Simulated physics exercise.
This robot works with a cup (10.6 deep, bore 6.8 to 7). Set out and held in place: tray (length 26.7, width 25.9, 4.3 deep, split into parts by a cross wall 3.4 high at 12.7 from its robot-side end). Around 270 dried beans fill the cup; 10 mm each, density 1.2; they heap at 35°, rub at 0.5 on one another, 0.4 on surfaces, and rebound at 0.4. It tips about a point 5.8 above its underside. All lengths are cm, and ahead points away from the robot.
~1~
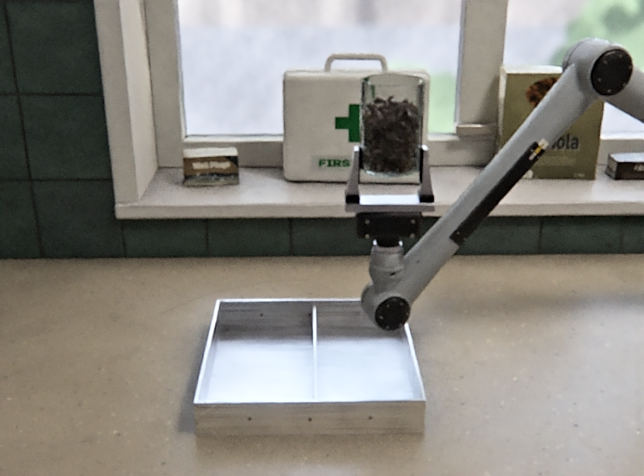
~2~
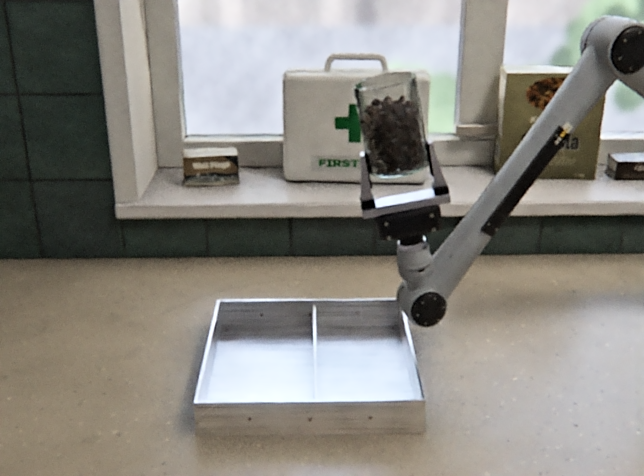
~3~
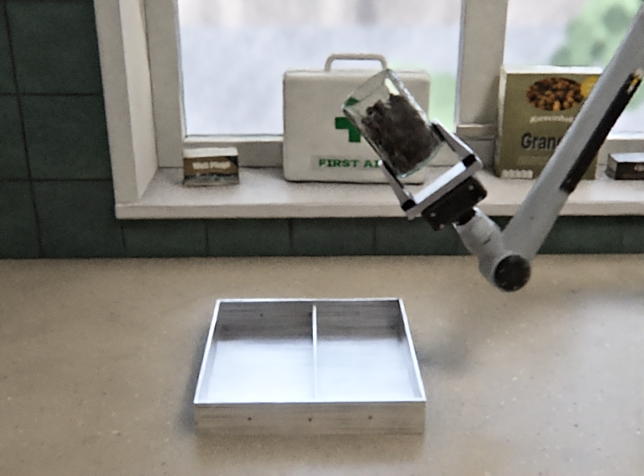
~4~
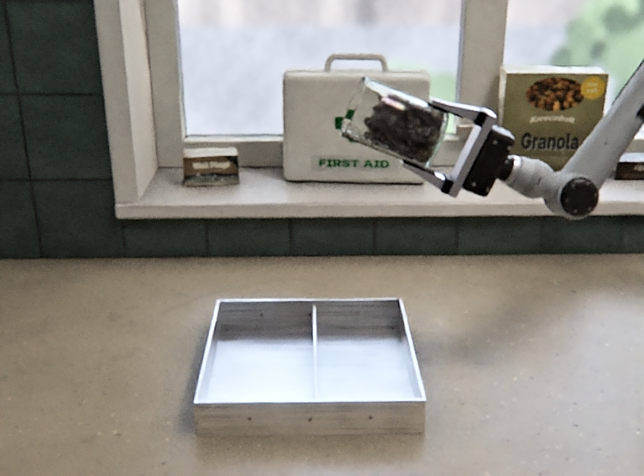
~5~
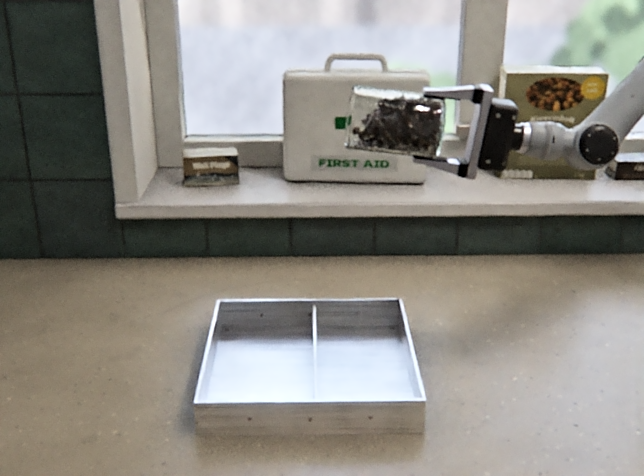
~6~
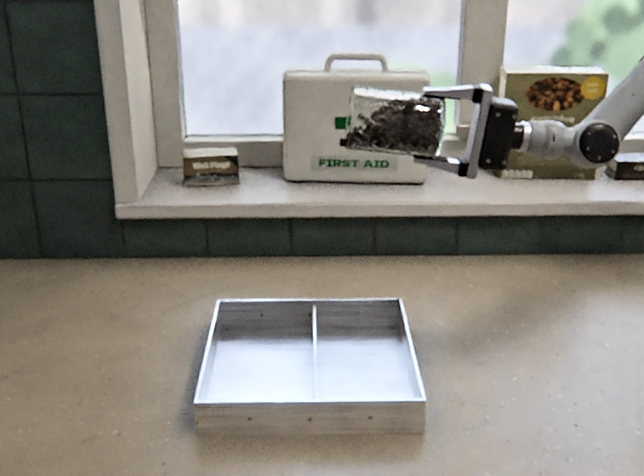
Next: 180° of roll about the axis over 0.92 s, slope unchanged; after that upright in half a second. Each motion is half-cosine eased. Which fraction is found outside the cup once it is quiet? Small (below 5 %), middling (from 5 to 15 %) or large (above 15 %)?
Answer: Middling; from 5 to 15 % of the dried beans finish outside the cup.
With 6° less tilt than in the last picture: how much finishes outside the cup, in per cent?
Some 5 per cent.
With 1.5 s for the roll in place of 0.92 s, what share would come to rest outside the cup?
In that case some 10 per cent.
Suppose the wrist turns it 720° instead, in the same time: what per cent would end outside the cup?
Then about 15 per cent.
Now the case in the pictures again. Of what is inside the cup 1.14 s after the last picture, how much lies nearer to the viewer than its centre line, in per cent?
About 65 per cent.
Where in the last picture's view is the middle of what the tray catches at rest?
Around (289, 378).
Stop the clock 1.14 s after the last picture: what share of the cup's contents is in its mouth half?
About 35 per cent.
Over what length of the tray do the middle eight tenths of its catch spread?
Roughly 16 cm.
Then, 0.57 s on, tipped 83°, highest piece 37 above the table; 259 in the cup, 2 in the far-side part, 1 in the robot-side part, 4 in flight or on a rim.
Then, 1.14 s on, tipped 50°, highest piece 37 above the table; 243 in the cup, 14 in the far-side part, 8 in the robot-side part, 1 in flight or on a rim.
Then, 1.62 s on, upright, highest piece 38 above the table; 243 in the cup, 15 in the far-side part, 8 in the robot-side part.
Then, 2.32 s on, upright, highest piece 38 above the table; 243 in the cup, 15 in the far-side part, 8 in the robot-side part.
In the end, 243 in the cup, 15 in the far-side part, 8 in the robot-side part. That is 9 % outside the cup.
